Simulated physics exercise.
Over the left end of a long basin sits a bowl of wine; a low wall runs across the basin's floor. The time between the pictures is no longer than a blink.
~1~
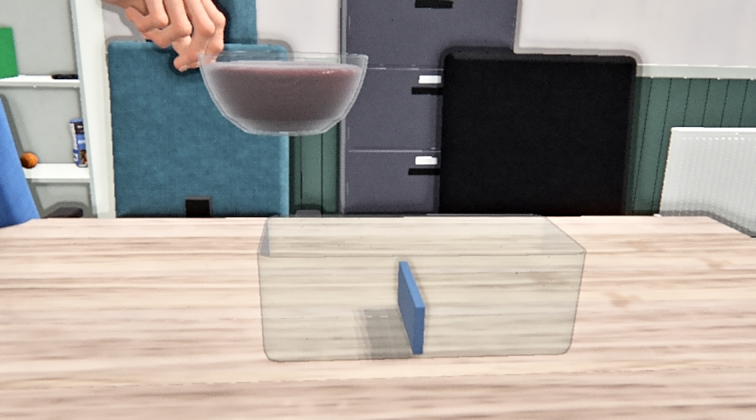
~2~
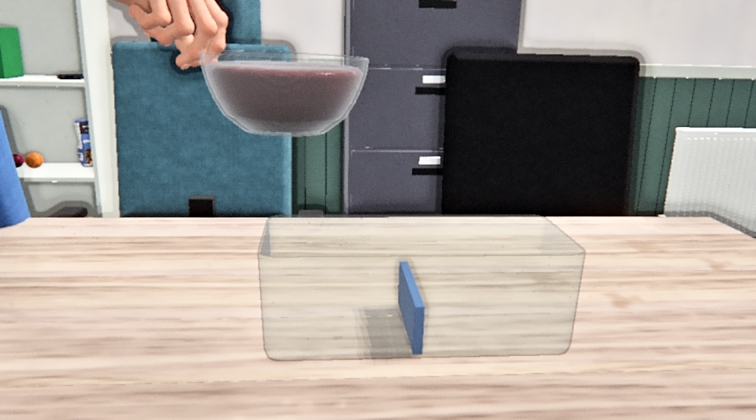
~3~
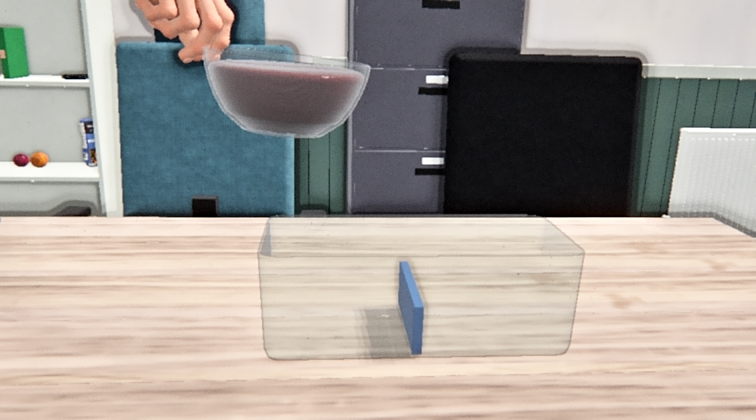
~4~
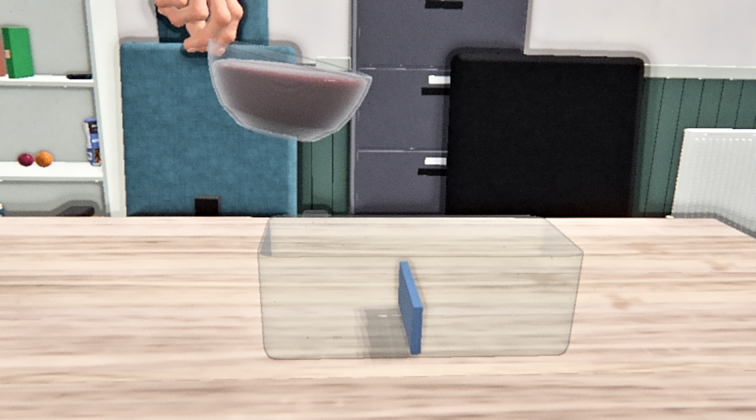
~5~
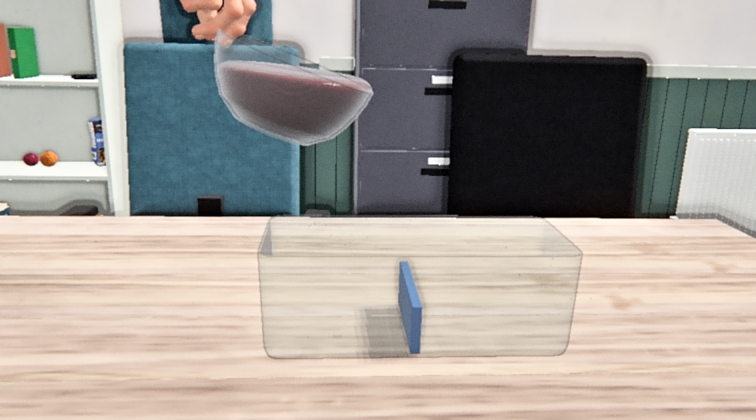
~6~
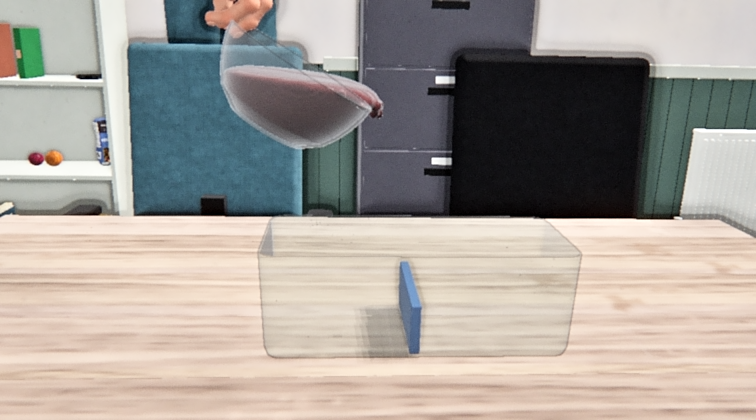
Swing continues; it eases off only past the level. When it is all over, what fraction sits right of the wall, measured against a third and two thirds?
The share right of the wall will be moderate, one third to two thirds.
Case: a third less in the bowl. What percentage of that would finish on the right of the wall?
Some 35 parts in a hundred, give or take.
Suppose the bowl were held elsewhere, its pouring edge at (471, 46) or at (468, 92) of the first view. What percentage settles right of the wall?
Close to 80 % for the first start and close to 80 % for the second.
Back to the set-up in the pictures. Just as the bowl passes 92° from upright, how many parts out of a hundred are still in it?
Around 15 percent remains.
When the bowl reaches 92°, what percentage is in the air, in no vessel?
Near 45 in a hundred.
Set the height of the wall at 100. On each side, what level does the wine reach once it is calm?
Left 30 per cent, right 40.
A moment on, the bowl is tipped on its side and 14 per cent is still to pour, 6 is left of the wall and 35 right of it.
Next, the bowl is tipped right over and 0 per cent is still to pour, 44 is left of the wall and 47 right of it.
Then the bowl is tipped right over and 0 per cent is still to pour, 44 is left of the wall and 48 right of it.
Later the bowl is tipped right over and 0 per cent is still to pour, 46 is left of the wall and 49 right of it.
In the end 46 per cent lies left of the wall, 49 right of it and 5 outside.
